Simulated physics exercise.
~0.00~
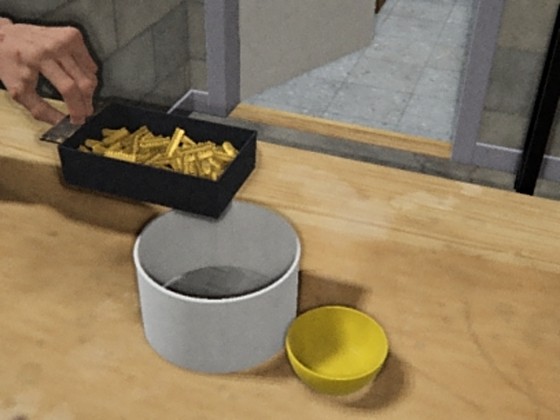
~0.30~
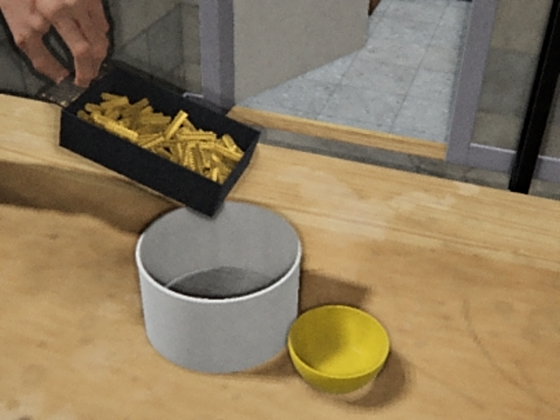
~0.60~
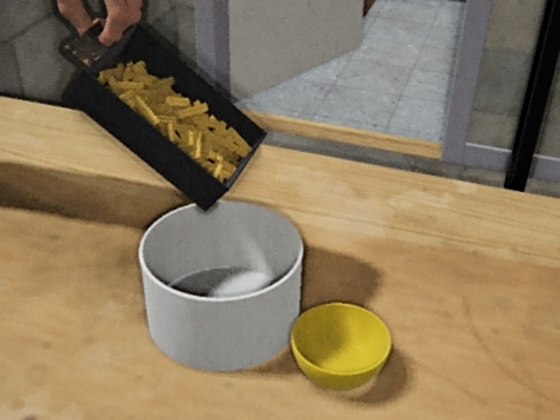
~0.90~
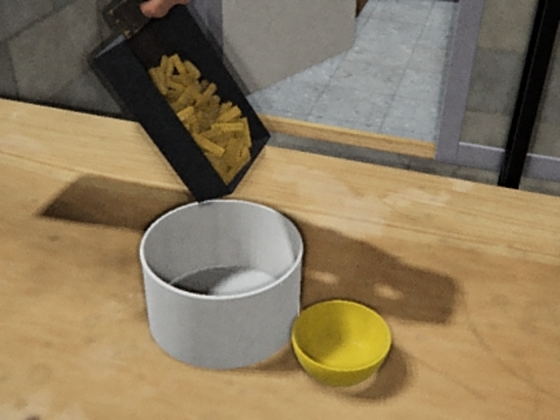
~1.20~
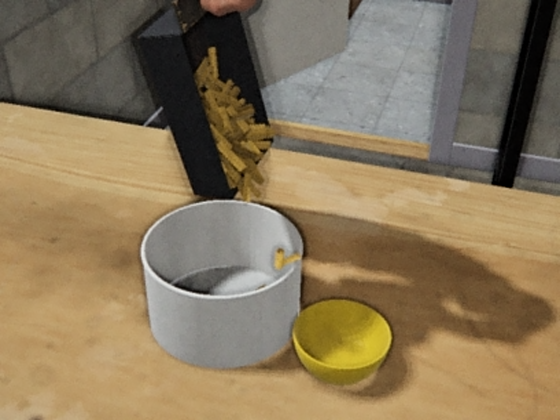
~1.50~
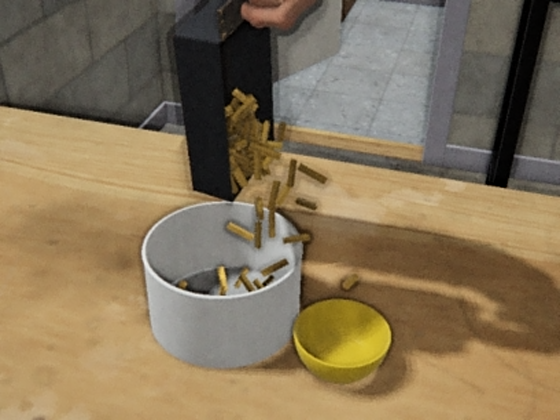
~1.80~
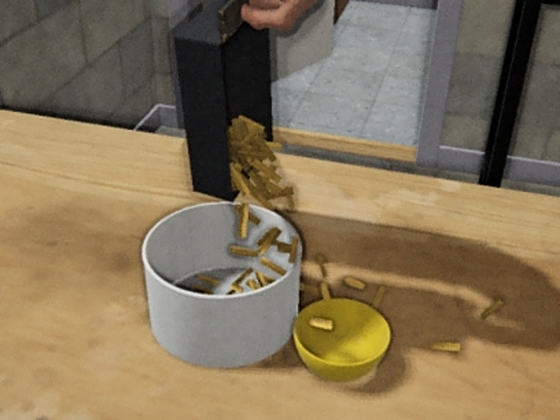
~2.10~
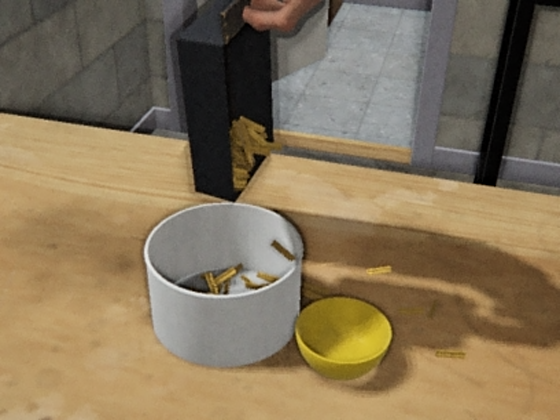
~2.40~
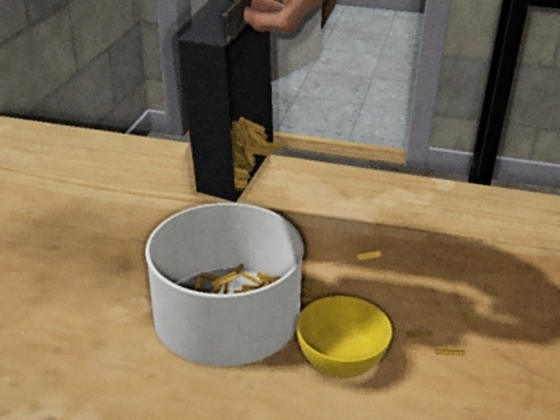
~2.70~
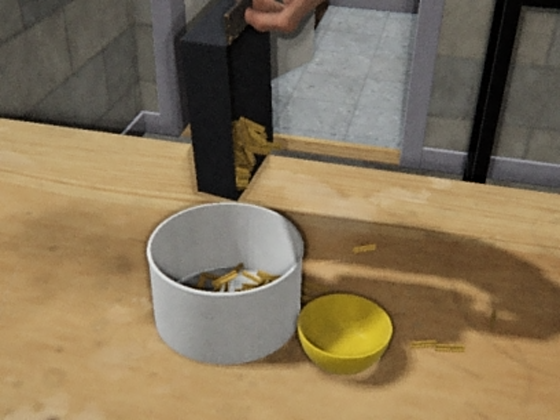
A pale wooden counter stands before a grey tiled wall and an open doorway, seen from slightly above as the view drifts a little sideways. A hand at the upper left holds a black box of short golden pasta pieces above a white pot, with a small yellow bowl to the pot's right. The hand tips the box steadily rightward until it stands on end. Pieces spill into the pot, while some scatter past the bowl onto the counter. At the end, the pot holds a shallow heap, a clump stays in the upright box, and the bowl looks empty.
